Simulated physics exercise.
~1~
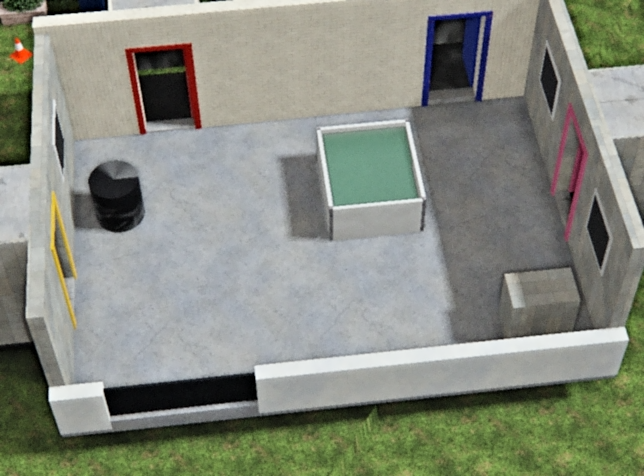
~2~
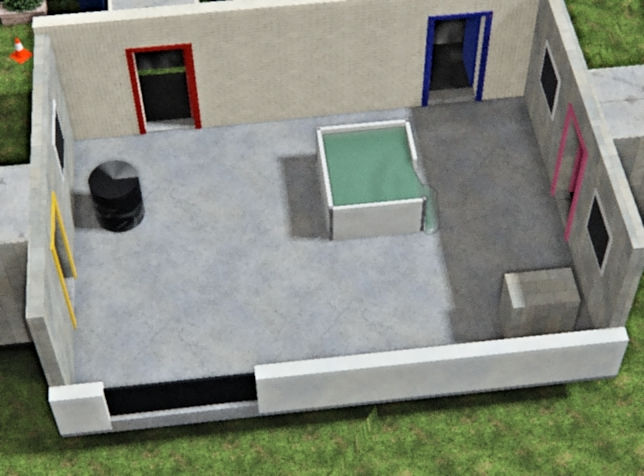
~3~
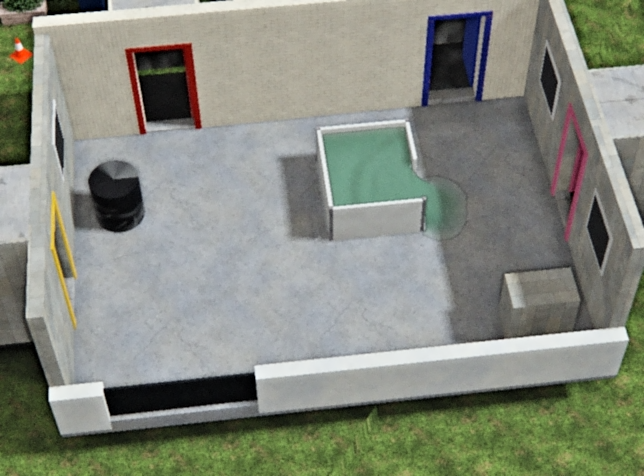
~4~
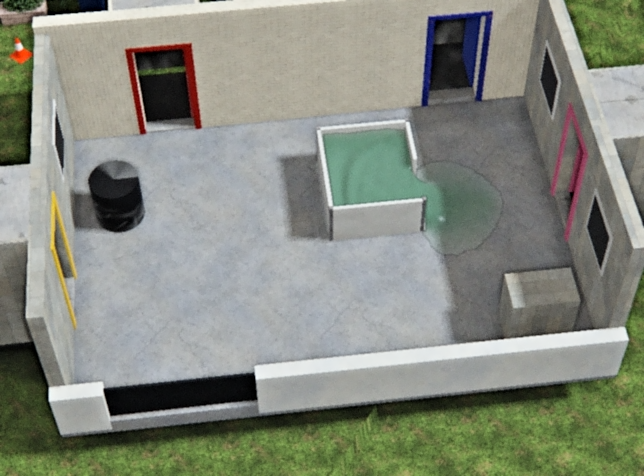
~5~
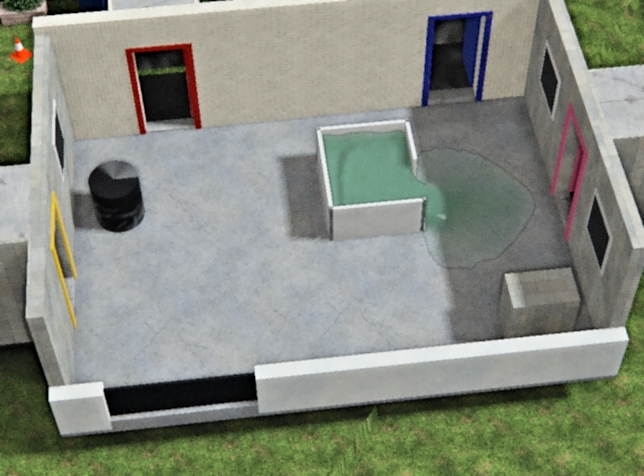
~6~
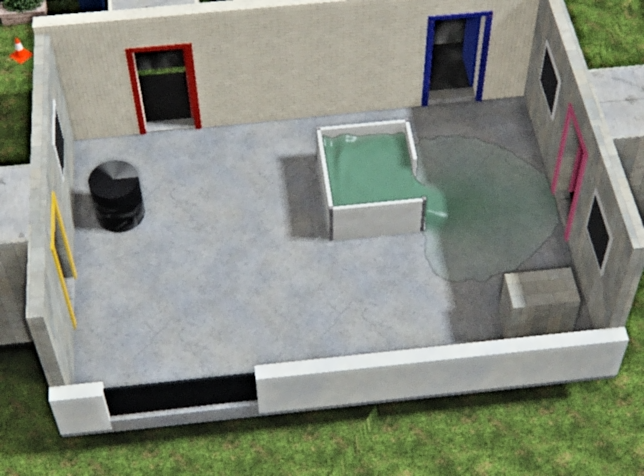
Green water pours from the right side of a tank and spreads across the grey floor.
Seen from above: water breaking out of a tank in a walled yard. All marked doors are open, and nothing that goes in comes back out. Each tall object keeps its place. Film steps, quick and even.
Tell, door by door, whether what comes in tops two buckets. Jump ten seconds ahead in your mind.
In turn, the blue door keeps to two buckets or fewer; the red door keeps to two buckets or fewer; the yellow door keeps to two buckets or fewer; the pink door tops two buckets.
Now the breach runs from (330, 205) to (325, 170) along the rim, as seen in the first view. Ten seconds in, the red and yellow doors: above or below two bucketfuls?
Red door: Crosses the line; yellow door: Crosses the line.
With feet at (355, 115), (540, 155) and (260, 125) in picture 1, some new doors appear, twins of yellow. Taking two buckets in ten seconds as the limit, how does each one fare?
First stays short of it, second crosses the line, third stays short of it.
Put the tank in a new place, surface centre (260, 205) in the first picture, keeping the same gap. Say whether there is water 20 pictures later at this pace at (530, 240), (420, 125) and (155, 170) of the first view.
First spot swamped, second swamped, third bare.
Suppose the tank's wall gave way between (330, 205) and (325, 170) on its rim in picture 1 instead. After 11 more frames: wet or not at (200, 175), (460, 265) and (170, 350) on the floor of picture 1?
Submerged, untouched, submerged.
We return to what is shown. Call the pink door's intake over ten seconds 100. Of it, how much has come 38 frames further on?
My estimate is close to 100 per cent.
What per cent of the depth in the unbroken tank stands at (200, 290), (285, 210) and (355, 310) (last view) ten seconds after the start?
Estimated readings in sequence: 2, 0, 2 percent.
A moment on, water covers 20 % of the floor; the blue door not reached, the red door not reached, the yellow door not reached, the pink door over two buckets in.
Next, water covers 20 % of the floor; the blue door wet at the sill, nothing in, the red door not reached, the yellow door not reached, the pink door far over two buckets in.
Then, water covers 35 % of the floor; the blue door wet at the sill, nothing in, the red door not reached, the yellow door not reached, the pink door far over two buckets in.
Later, water covers 70 % of the floor; the blue door wet at the sill, nothing in, the red door wet at the sill, nothing in, the yellow door not reached, the pink door far over two buckets in.
In the end, water covers 90 % of the floor; the blue door wet at the sill, nothing in, the red door wet at the sill, nothing in, the yellow door wet at the sill, nothing in, the pink door far over two buckets in.
